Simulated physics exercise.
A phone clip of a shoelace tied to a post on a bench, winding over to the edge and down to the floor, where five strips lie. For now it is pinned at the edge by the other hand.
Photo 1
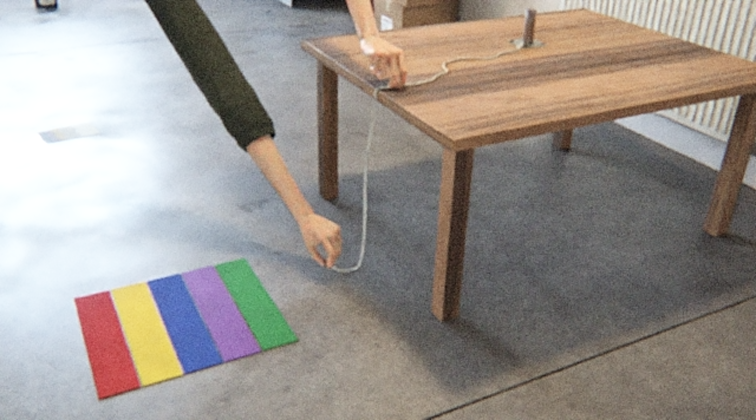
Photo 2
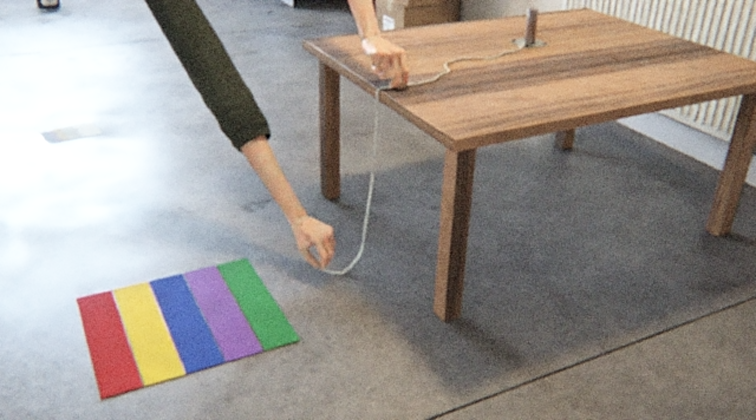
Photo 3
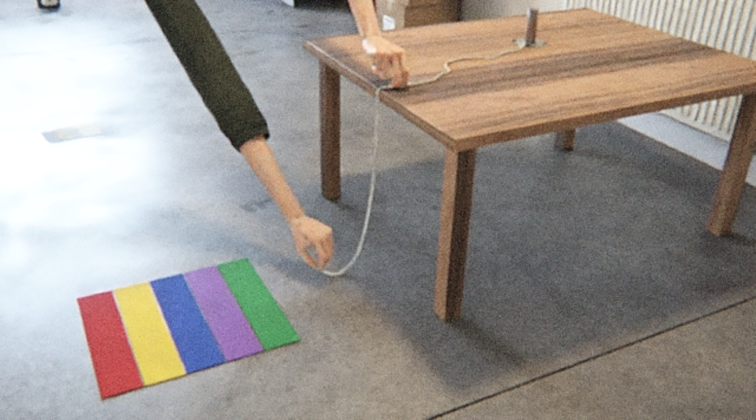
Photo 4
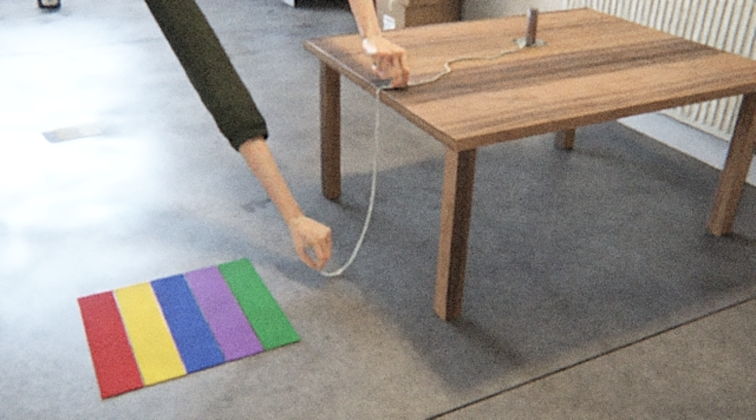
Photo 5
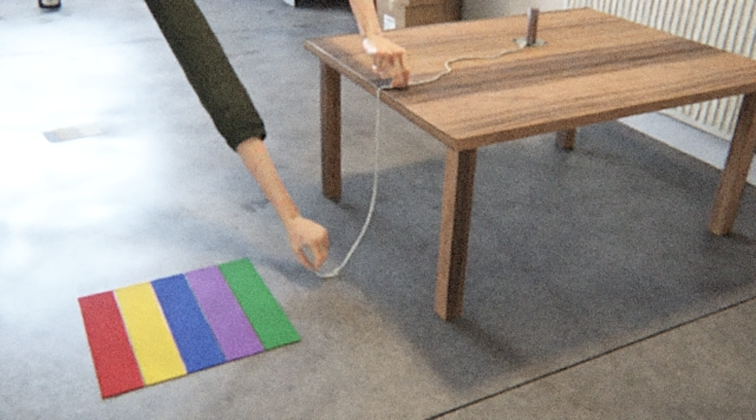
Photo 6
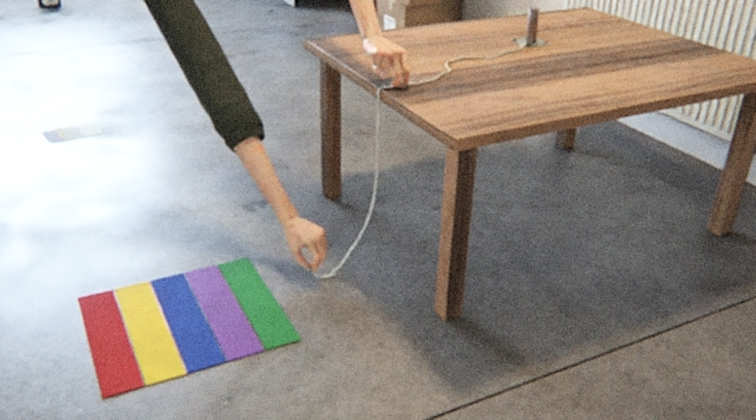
A hand holding a pale cord's end low beside a wooden table shifts slightly left while another hand presses the cord at the edge.
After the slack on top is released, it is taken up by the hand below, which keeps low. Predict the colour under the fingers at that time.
The blue one.
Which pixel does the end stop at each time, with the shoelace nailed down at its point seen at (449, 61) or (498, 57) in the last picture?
I'd put it around (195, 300) the first time and around (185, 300) the second.
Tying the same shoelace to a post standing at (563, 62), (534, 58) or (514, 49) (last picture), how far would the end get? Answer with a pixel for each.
(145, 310), (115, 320) and (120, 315), in that order.
Soon after, end near (234, 288); over purple.
Then, end near (196, 297); over blue.
At full stretch, end near (173, 303); over blue. It gets as far as the blue strip.
